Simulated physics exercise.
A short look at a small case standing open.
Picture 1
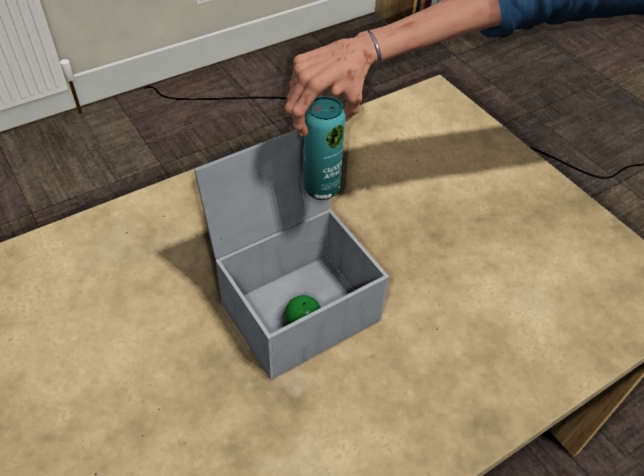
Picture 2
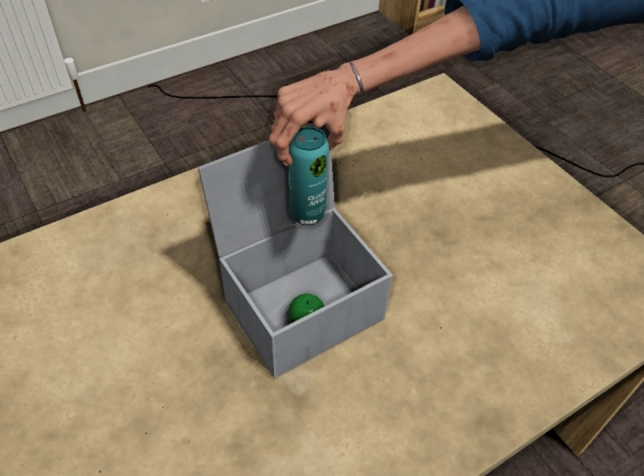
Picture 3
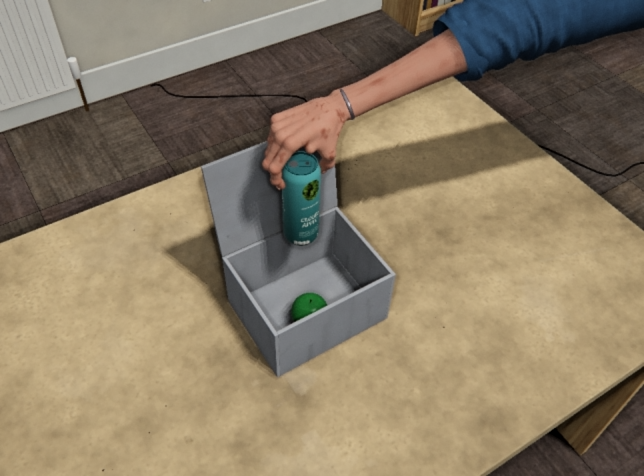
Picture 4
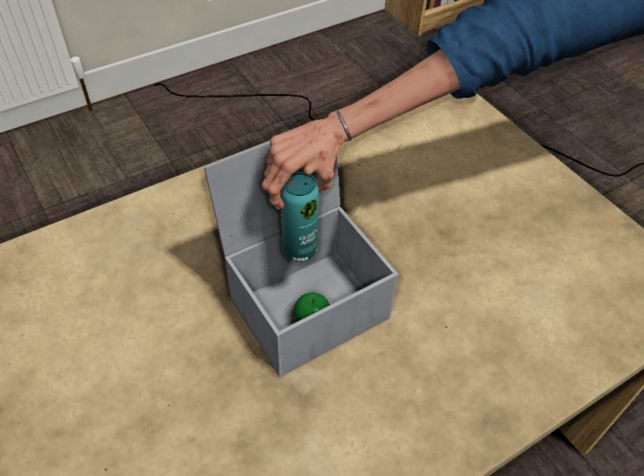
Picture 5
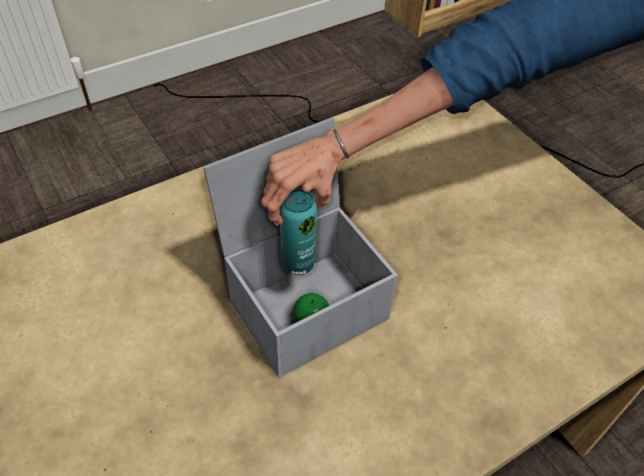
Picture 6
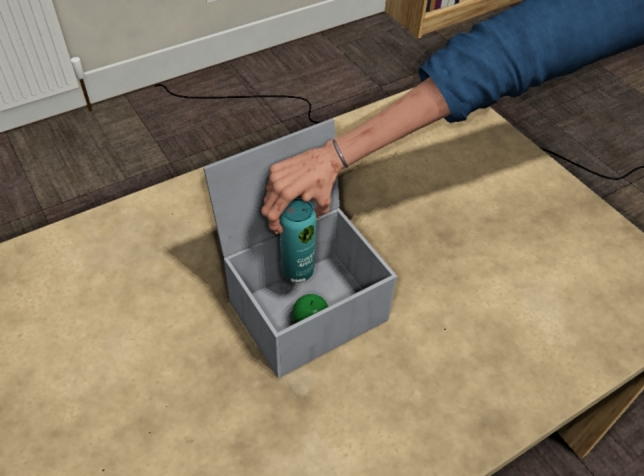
A hand lowers a turquoise can into an open grey box holding a green object.
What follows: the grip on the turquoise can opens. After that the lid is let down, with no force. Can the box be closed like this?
It is held up.
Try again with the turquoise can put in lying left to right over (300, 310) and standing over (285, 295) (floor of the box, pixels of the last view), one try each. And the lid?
In the first case it closes; in the second case it will not close.
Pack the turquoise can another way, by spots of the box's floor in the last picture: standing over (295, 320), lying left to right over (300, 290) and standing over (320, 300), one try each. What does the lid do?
First, it closes; second, it shuts flat; third, it stays ajar.
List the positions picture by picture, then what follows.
Coming down; turquoise can (323, 152), in the first picture.
Coming down; turquoise can (308, 179), in the second picture.
Coming down; turquoise can (301, 202), in the third picture.
Coming down; turquoise can (300, 220), in the fourth picture.
Coming down; turquoise can (298, 235), in the fifth picture.
Put in, still held; turquoise can (298, 243), in the sixth picture.
Then, 0.90 s past the last view, lid starting down; turquoise can displaced about its own width near (298, 268).
Then, 1.50 s past the last view, lid 67° above the rim; turquoise can displaced about its own width near (298, 268).
Then, 1.80 s past the last view, lid 37° above the rim; turquoise can rocked 14° from its first pose near (304, 274).
Then, 2.00 s past the last view, lid 17° above the rim; turquoise can rocked 38° from its first pose near (316, 287); green apple displaced a little.
Finally, lid 17° above the rim; down or leaning hard in the box, turquoise can; green apple still in place. Final places as the last picture's camera would see them, turquoise can near (316, 287).
